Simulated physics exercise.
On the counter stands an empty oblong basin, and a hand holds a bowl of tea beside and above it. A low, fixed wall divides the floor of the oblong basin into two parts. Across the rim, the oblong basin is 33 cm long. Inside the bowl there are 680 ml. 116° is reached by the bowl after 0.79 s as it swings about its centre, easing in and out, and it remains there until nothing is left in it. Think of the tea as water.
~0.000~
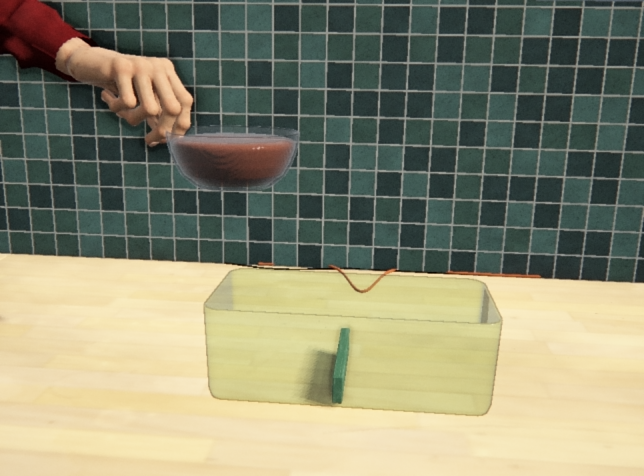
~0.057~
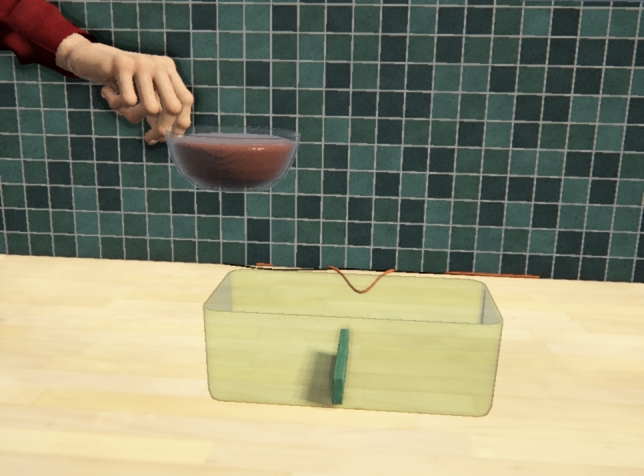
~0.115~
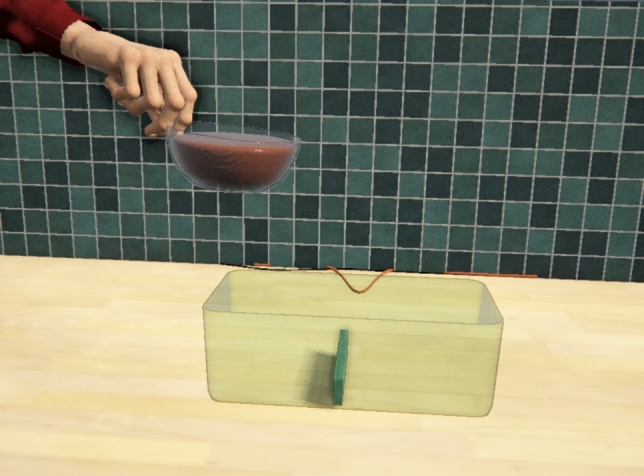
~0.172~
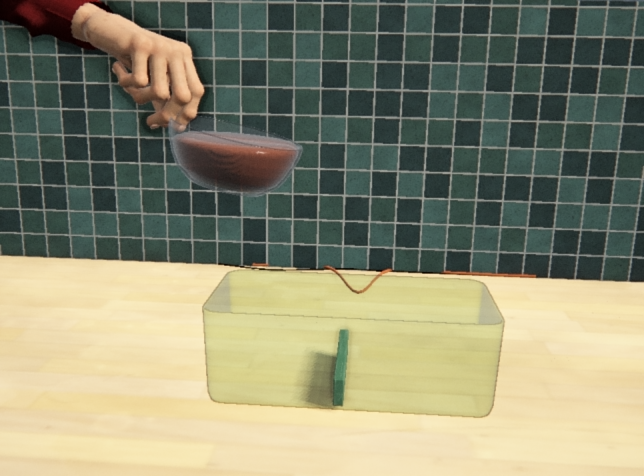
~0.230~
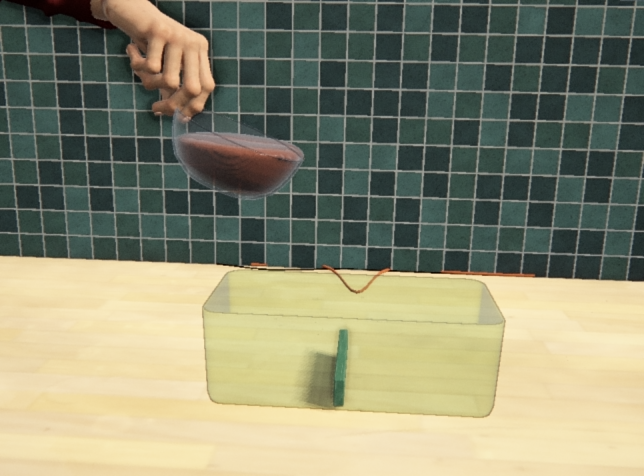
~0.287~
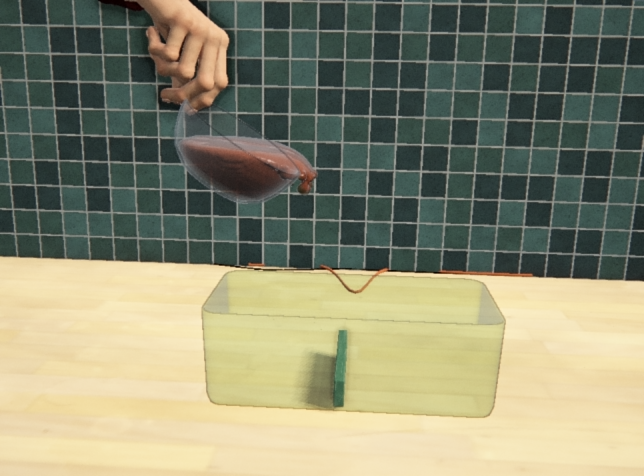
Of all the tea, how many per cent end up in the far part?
Roughly 54 per cent.
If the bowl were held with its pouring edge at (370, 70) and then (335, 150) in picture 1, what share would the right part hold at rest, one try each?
80 and 75 %.
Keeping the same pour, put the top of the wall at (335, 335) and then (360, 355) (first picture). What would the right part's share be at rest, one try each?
First 60, then 35 per cent.
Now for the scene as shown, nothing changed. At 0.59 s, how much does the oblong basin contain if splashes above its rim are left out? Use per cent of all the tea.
Roughly 60 percent of it.
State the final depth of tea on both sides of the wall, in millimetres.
Depths at rest: Left around 14 mm, right around 14 mm.
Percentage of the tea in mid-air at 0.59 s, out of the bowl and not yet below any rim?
Near 32 per cent of it all.
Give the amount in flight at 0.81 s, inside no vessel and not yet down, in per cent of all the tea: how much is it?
Some 2 % is up in the air.
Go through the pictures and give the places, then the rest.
The first picture shows tilt 0°; pouring edge (298, 135); surface from (175, 138) to (296, 141); the oblong basin's rim runs from (218, 288) to (492, 302); the wall's top is at (342, 352).
The second picture shows tilt 1°; pouring edge (298, 137); surface from (174, 137) to (296, 143).
The third picture shows tilt 6°; pouring edge (300, 142); surface from (174, 136) to (297, 145).
The fourth picture shows tilt 13°; pouring edge (301, 151); surface from (177, 134) to (300, 147).
The fifth picture shows tilt 23°; pouring edge (301, 162); surface from (179, 135) to (300, 156); 4 per cent is over the edge.
The sixth picture shows tilt 34°; pouring edge (298, 176); surface from (182, 138) to (290, 160); 12 per cent is over the edge.
After 0.59 s the tilt is 98° and 6 per cent is still to pour, 16 is left of the wall and 45 right of it.
After 0.81 s the tilt is 116° and 0 per cent is still to pour, 44 is left of the wall and 54 right of it.
After 1.04 s the tilt is 116° and 0 per cent is still to pour, 44 is left of the wall and 54 right of it.
After 1.29 s the tilt is 116° and 0 per cent is still to pour, 44 is left of the wall and 55 right of it.
In the end 44 per cent lies left of the wall, 54 right of it and 2 outside.
